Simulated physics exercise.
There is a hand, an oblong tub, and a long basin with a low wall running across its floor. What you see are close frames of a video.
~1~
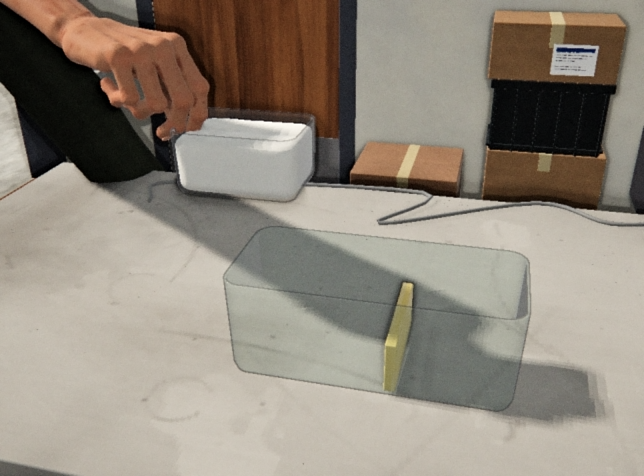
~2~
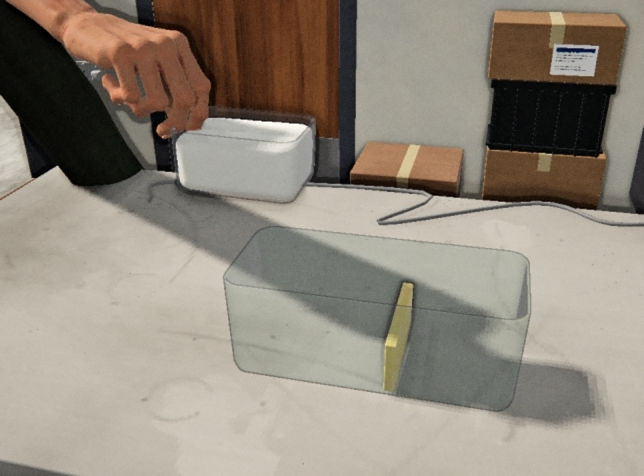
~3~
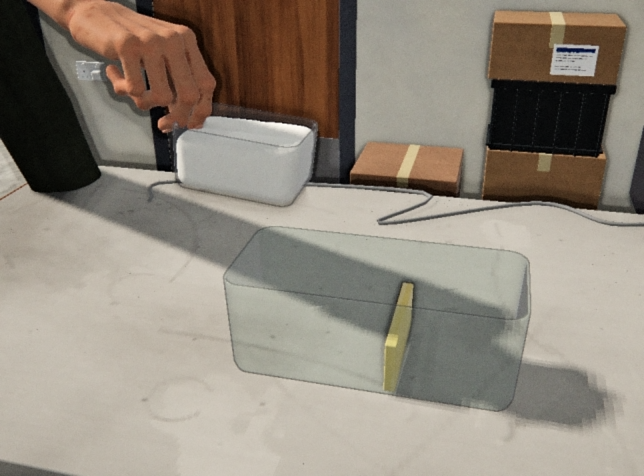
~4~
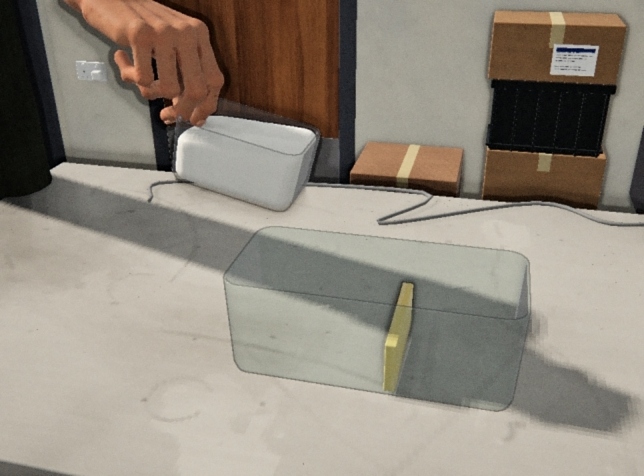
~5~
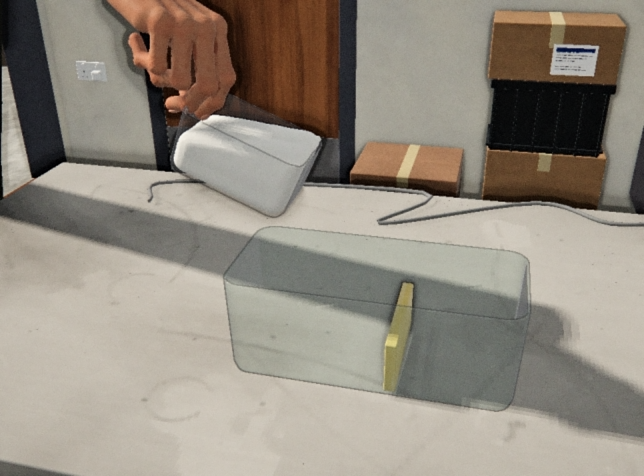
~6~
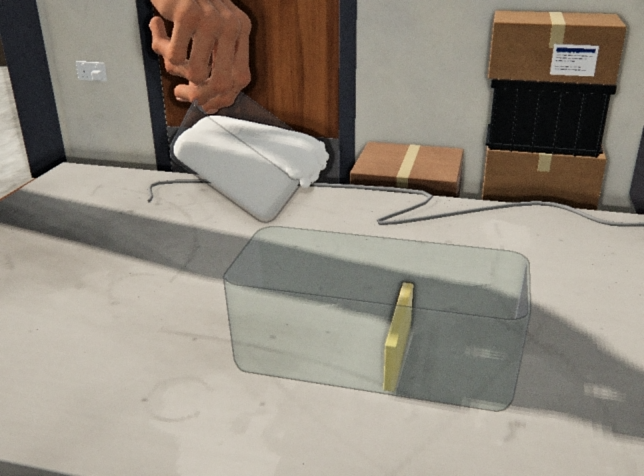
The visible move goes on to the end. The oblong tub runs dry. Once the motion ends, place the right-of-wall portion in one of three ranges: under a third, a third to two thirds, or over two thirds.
The share right of the wall falls short of one third.
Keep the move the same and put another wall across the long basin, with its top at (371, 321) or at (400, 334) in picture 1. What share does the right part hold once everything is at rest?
Respectively 30 and 20 per cent, approximately.
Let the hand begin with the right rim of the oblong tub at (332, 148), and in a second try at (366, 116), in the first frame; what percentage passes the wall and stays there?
First try: Near 5 percent; second try: Near 60 percent.
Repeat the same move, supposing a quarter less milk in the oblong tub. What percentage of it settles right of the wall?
About 0 per cent.
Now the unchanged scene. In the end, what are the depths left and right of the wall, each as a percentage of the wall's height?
40 % left, 0 % right.
A moment on, the oblong tub is tipped on its side and 17 per cent is still to pour, 50 is left of the wall and 0 right of it.
Next, the oblong tub is tipped right over and 3 per cent is still to pour, 91 is left of the wall and 1 right of it.
Then the oblong tub is tipped right over and 0 per cent is still to pour, 94 is left of the wall and 4 right of it.
Later the oblong tub is tipped right over and 0 per cent is still to pour, 94 is left of the wall and 5 right of it.
Finally, 94 per cent lies left of the wall, 5 right of it and 2 outside.
